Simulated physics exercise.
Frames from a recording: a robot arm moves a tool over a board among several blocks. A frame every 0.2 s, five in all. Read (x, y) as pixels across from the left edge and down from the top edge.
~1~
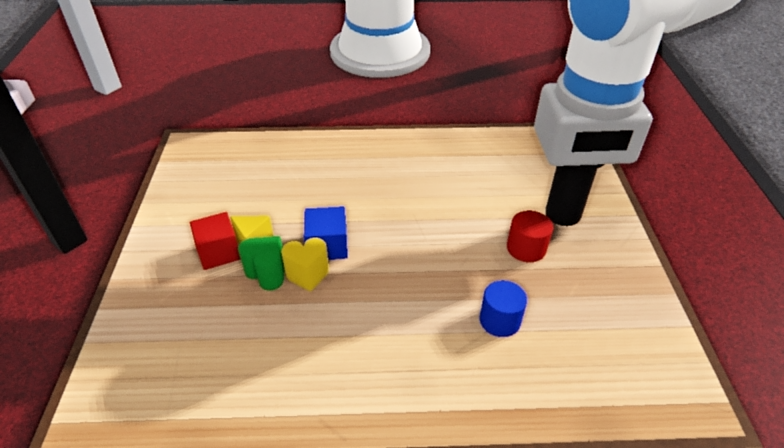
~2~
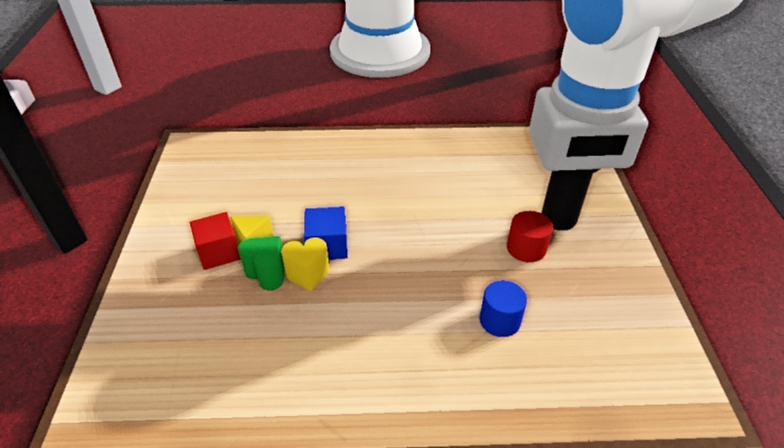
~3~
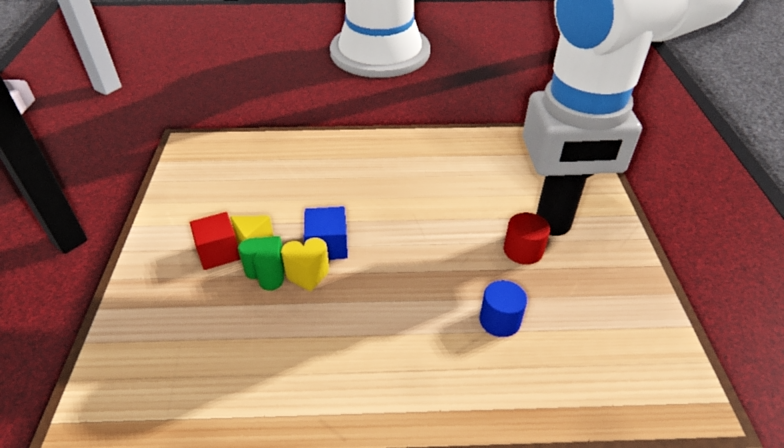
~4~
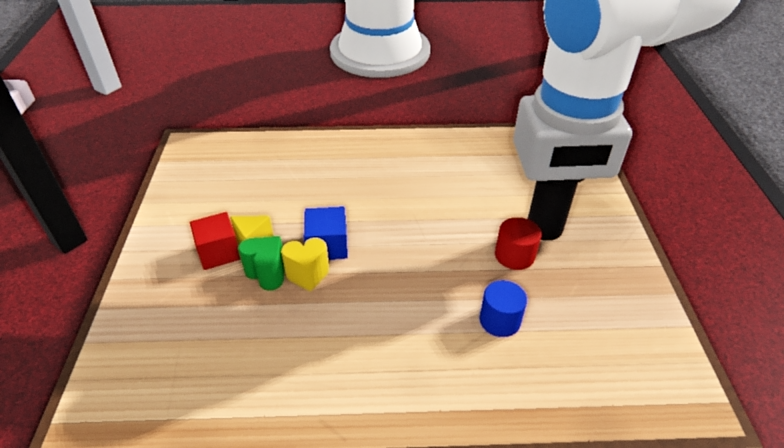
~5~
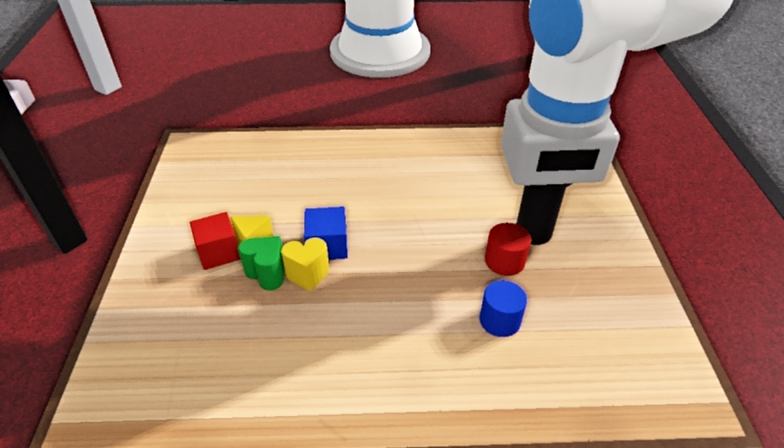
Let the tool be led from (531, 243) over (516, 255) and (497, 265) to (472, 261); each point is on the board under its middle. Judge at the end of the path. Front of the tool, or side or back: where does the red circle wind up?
It ends up beside or behind the tool.
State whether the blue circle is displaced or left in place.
From what I can tell, it will keep its place.
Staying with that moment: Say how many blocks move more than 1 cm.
Blocks moved: One.
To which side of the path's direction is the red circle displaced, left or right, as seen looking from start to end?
Answer: Left.
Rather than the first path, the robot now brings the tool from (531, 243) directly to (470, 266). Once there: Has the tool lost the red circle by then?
No, that is not how it ends up.
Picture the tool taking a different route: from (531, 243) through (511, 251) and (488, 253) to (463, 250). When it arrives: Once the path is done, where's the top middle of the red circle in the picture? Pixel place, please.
Around (470, 256).
On the path given first. Halfway along, tool at (509, 252); red circle at (482, 254).
At the end, tool at (473, 252); blue circle still; red circle at (458, 263).
